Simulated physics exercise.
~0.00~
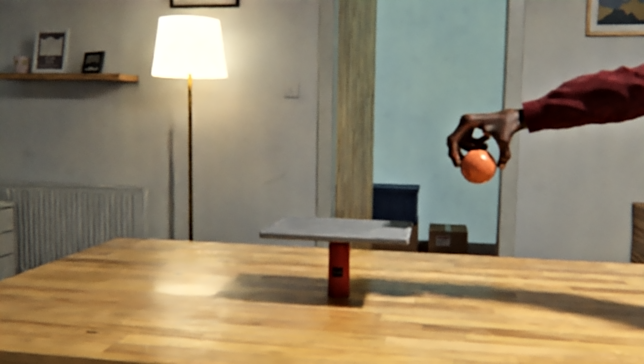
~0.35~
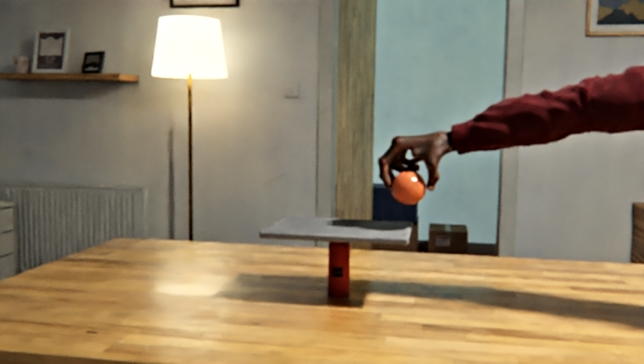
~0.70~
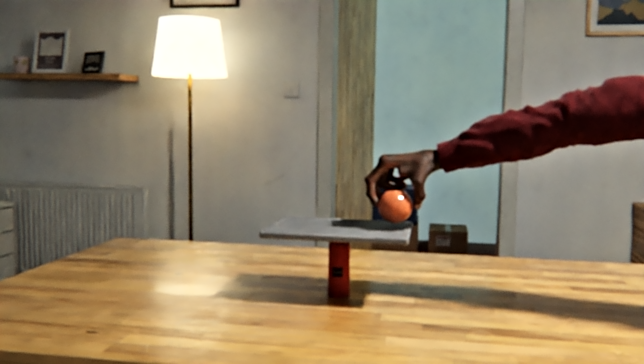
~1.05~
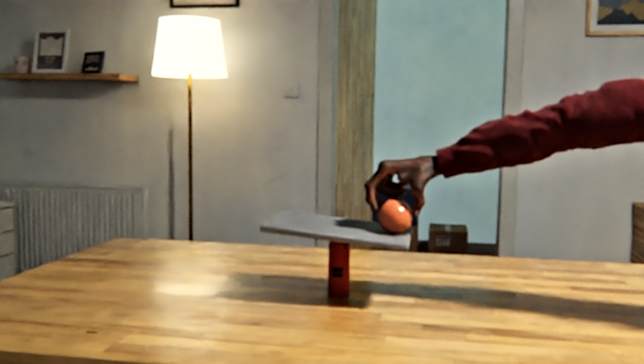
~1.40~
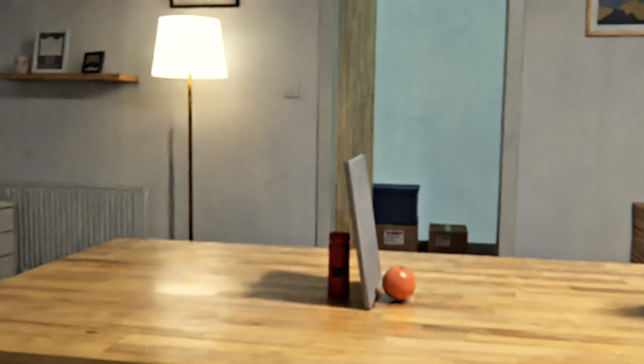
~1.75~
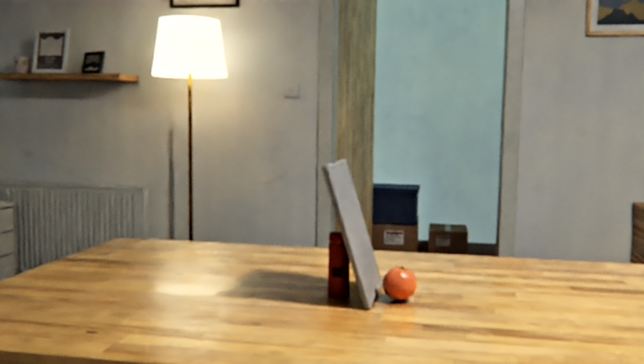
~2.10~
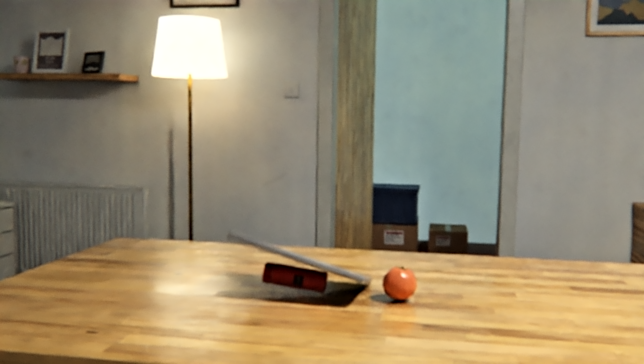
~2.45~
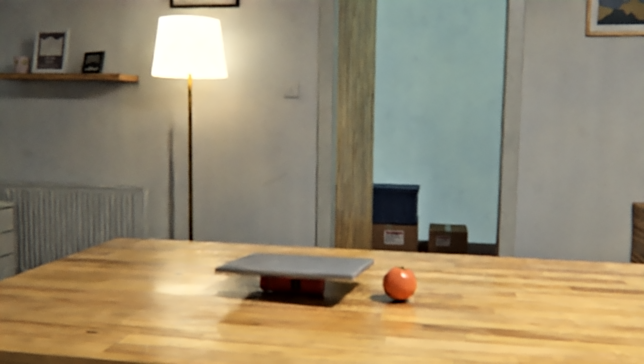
In a living room with a glowing floor lamp on the left and a doorway behind, a still camera looks across a wooden table. A grey lid, flat like a board, balances on an upright red shaker near the middle. From the right, a hand in a dark red sleeve brings in an orange tomato, lowers it onto the lid's right end and lets go. The lid tips steeply and the tomato drops to the table. The lid then leans left against the shaker, which topples leftward. Finally, the lid rests over the fallen shaker, with the tomato beside them on the right.
